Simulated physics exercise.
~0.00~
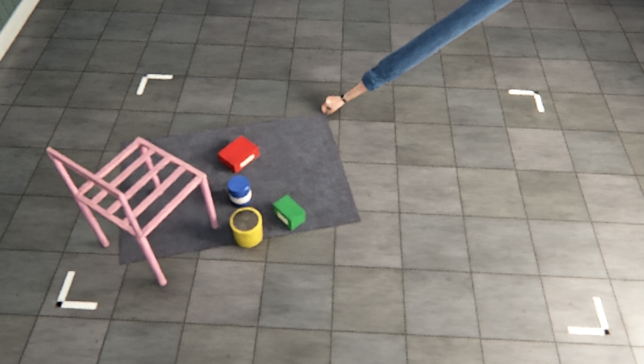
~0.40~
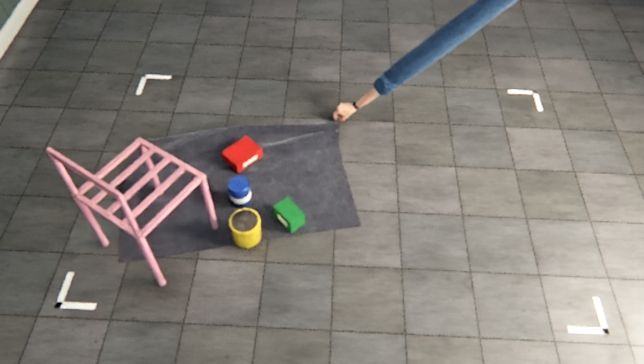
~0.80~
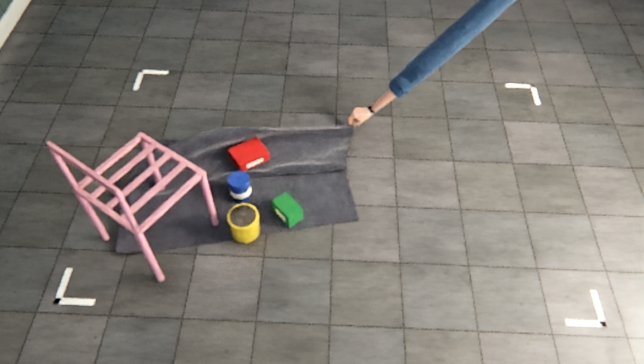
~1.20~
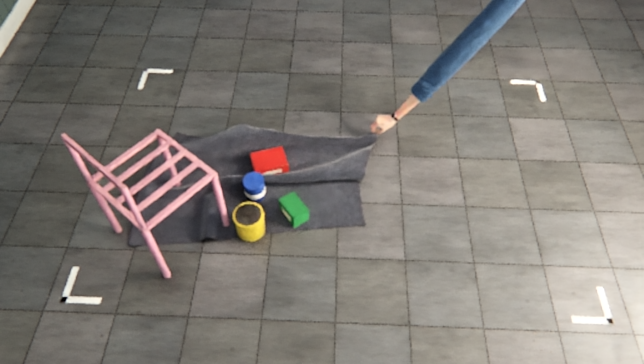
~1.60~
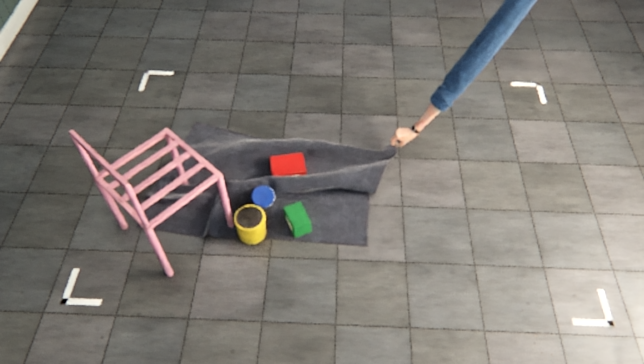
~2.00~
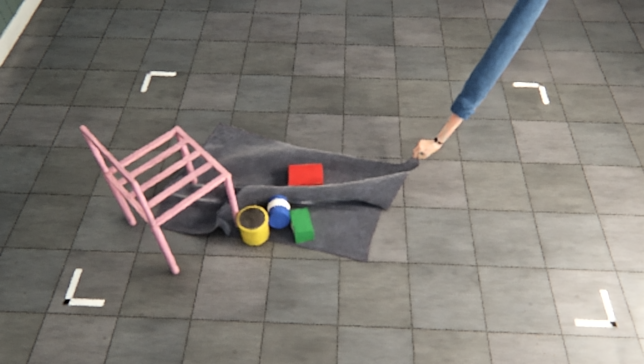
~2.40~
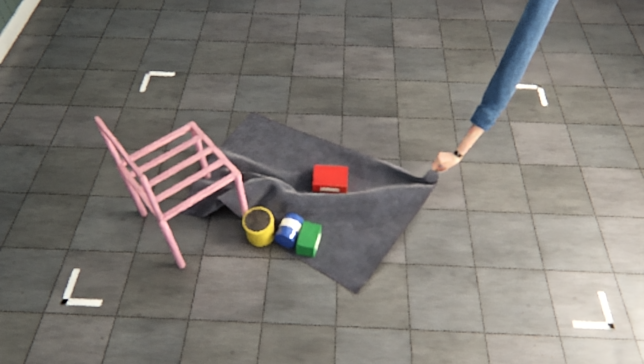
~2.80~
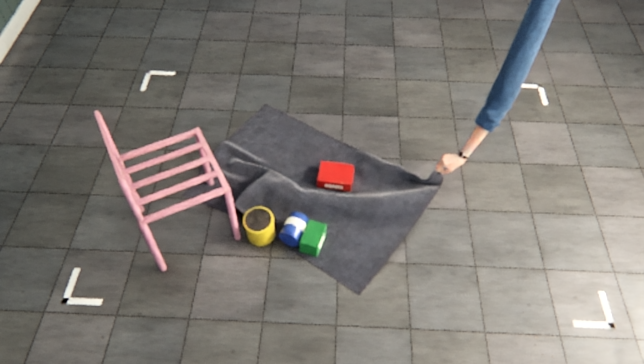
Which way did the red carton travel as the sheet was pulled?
The red carton moved to the right, riding along with the sheet.
A blue-sleeved arm dragged a dark sheet to the right across the tiled floor, carrying a red carton along and shifting a pink chair. The blue pot tipped over and ended on its side beside the green box, with the sheet rumpled and still held.
